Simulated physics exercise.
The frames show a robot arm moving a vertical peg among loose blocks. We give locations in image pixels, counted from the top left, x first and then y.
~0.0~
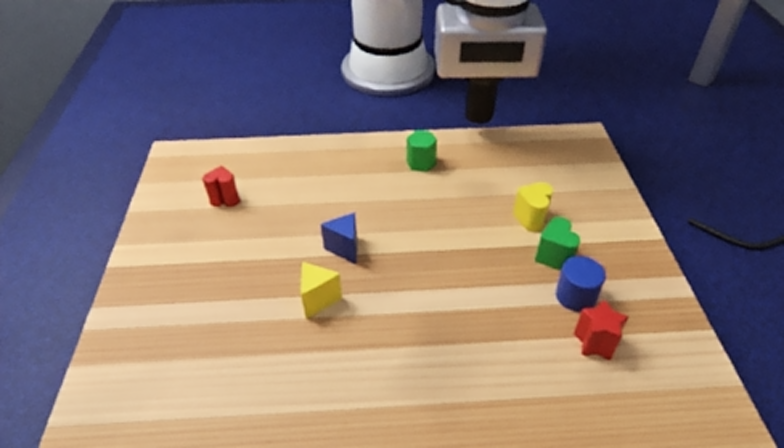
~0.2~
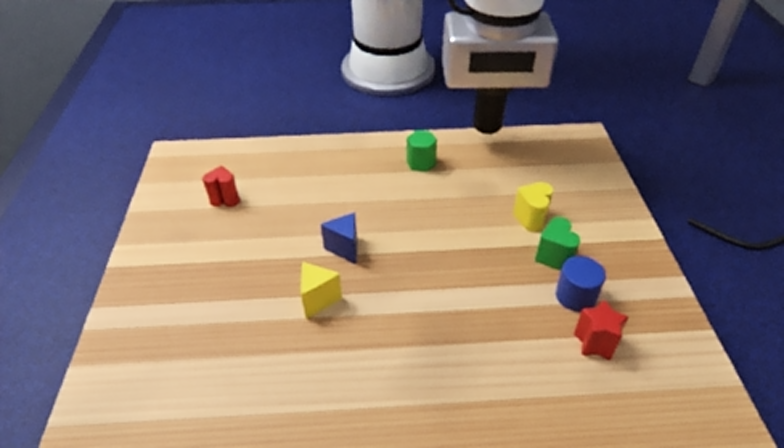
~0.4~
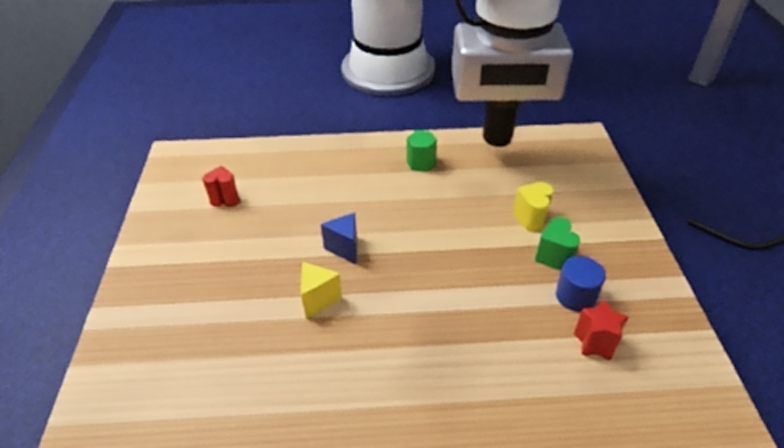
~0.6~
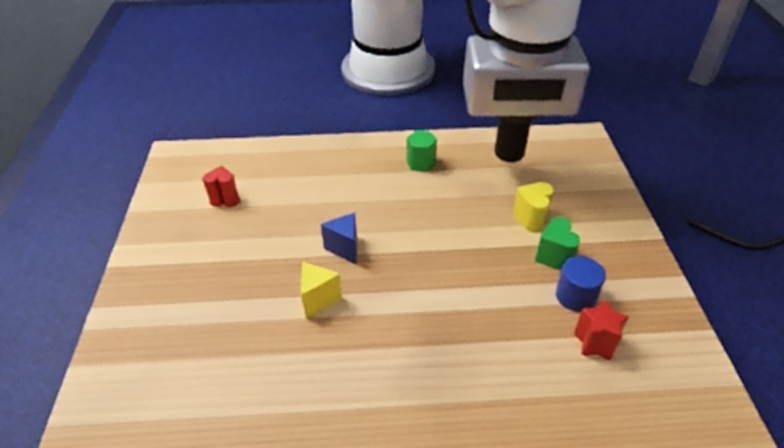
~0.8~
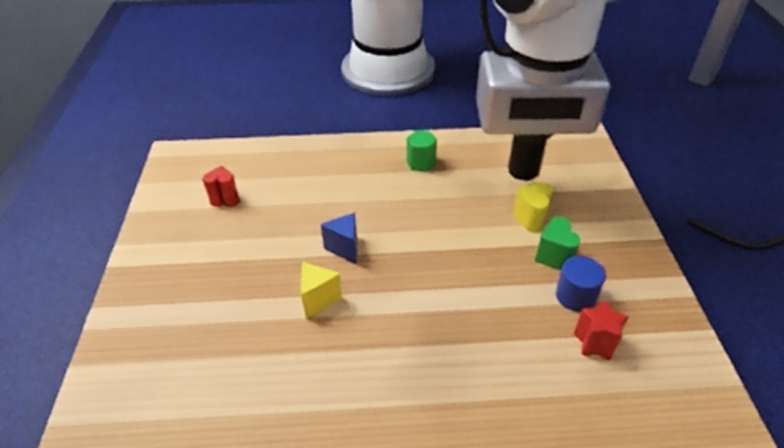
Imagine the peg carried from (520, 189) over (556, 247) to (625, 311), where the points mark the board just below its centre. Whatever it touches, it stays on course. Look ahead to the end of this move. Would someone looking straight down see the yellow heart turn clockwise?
Yes
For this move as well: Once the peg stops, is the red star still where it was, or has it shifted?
That block moves.
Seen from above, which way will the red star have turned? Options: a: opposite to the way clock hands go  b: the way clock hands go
b - the way clock hands go.
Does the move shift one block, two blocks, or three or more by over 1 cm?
Blocks displaced: At least 3.
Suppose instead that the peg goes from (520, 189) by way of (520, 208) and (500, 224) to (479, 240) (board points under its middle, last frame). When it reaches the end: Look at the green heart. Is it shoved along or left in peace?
It sits in its place.
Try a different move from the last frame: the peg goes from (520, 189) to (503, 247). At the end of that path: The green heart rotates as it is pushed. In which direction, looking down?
Viewed from above: Clockwise.
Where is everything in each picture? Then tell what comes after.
Peg tip at (479, 117); block tops, yellow heart at (537, 193); green heart at (561, 232); blue round block at (585, 271); red star at (606, 318), in the first frame.
Peg at (487, 127); blocks unchanged, in the second frame.
Peg at (497, 139); blocks unchanged, in the third frame.
Peg at (509, 154); blocks unchanged, in the fourth frame.
Peg at (523, 172); yellow heart at (537, 193); green heart at (561, 232); blue round block at (585, 271); red star at (606, 318), in the fifth frame.
On the path given first. One third of the way, peg at (546, 210); yellow heart at (551, 225), turned 25° clockwise; green heart at (571, 245); blue round block at (588, 276).
Two thirds of the way, peg at (583, 252); yellow heart at (591, 270), turned 25° clockwise; green heart at (626, 290), turned 35° anticlockwise; blue round block at (638, 322); red star at (616, 346), turned 70° clockwise.
At the end, peg at (633, 294); yellow heart at (642, 315), turned 30° clockwise; green heart at (685, 322), turned 30° anticlockwise; blue round block at (663, 353); red star at (619, 353), turned 110° clockwise.
